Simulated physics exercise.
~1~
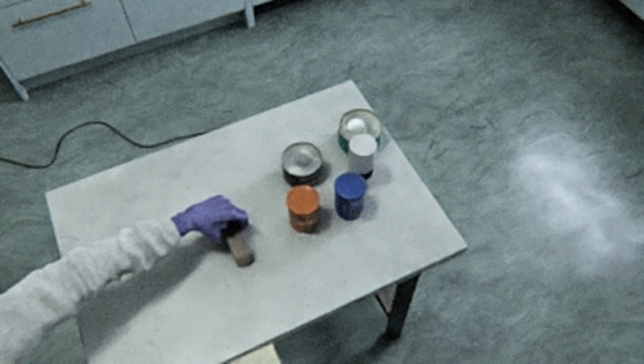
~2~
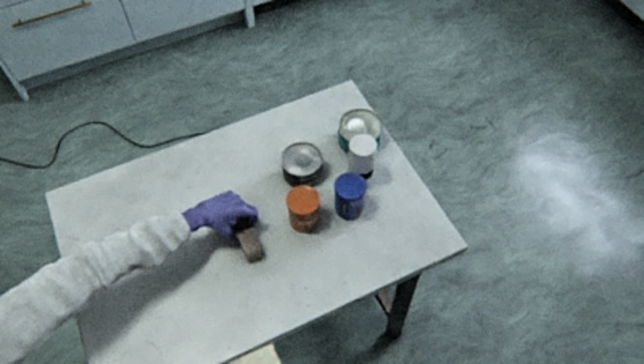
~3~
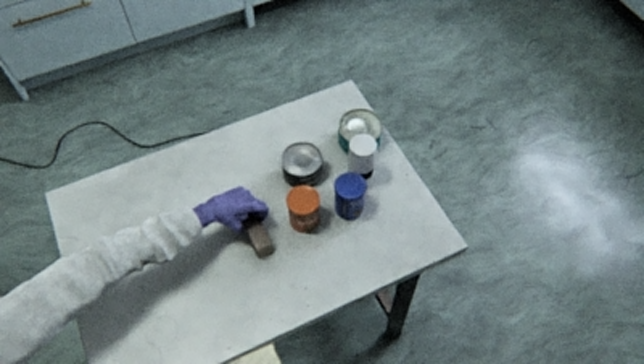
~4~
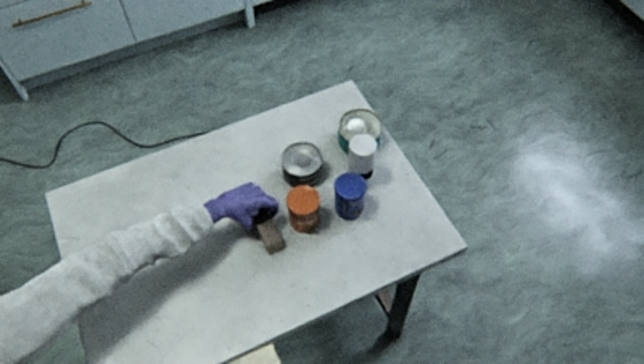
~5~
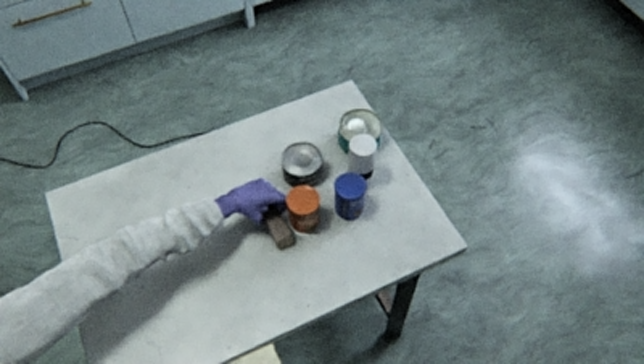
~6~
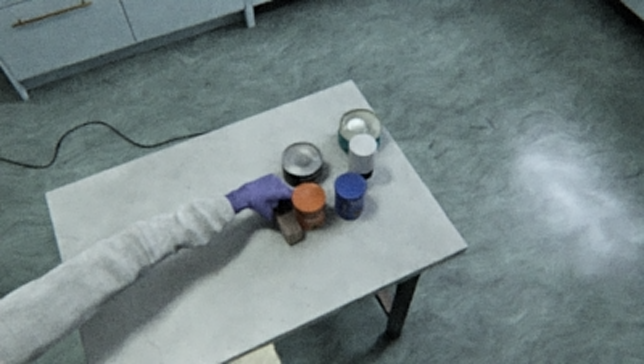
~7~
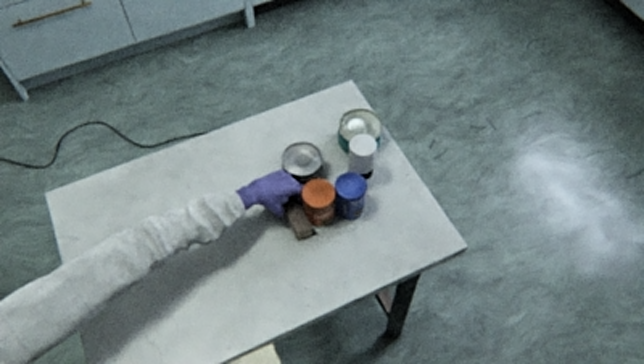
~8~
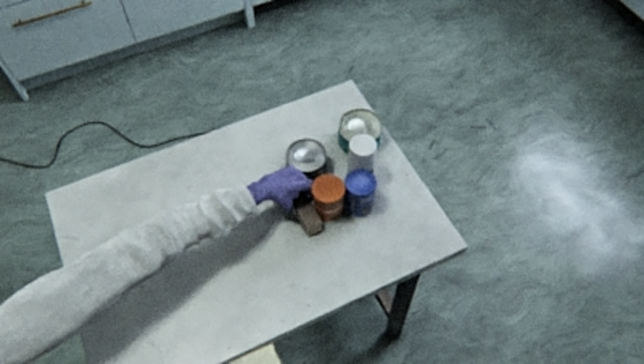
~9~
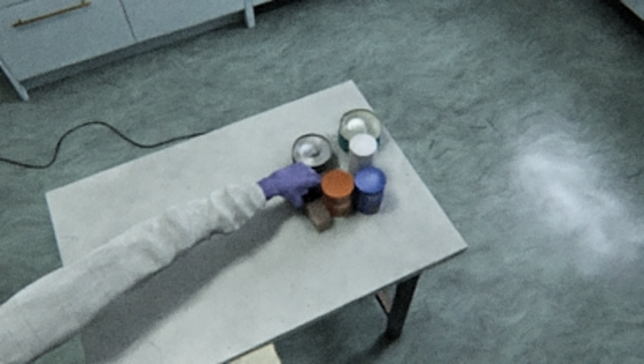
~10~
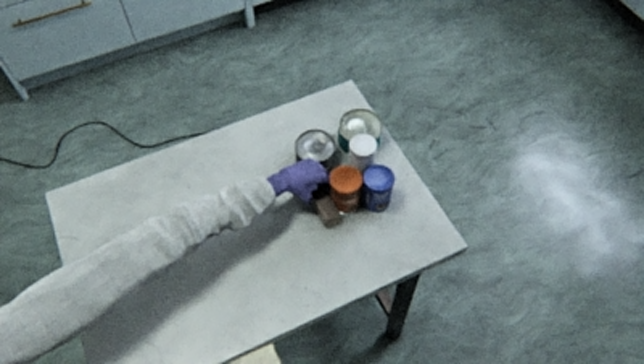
A purple-gloved hand in a white sleeve slides a small brown block across a pale table, seen from above in a room with grey-green flooring. An orange tin and a blue tin stand right of the block, with a black tub, a white jar and a turquoise tub behind them. The block moves right and slightly up until it meets the orange tin and pushes it along. The blue tin then shifts right too, and the black tub edges the same way. Finally, all stand upright on the table, the white jar and turquoise tub unmoved, the hand still at the block.
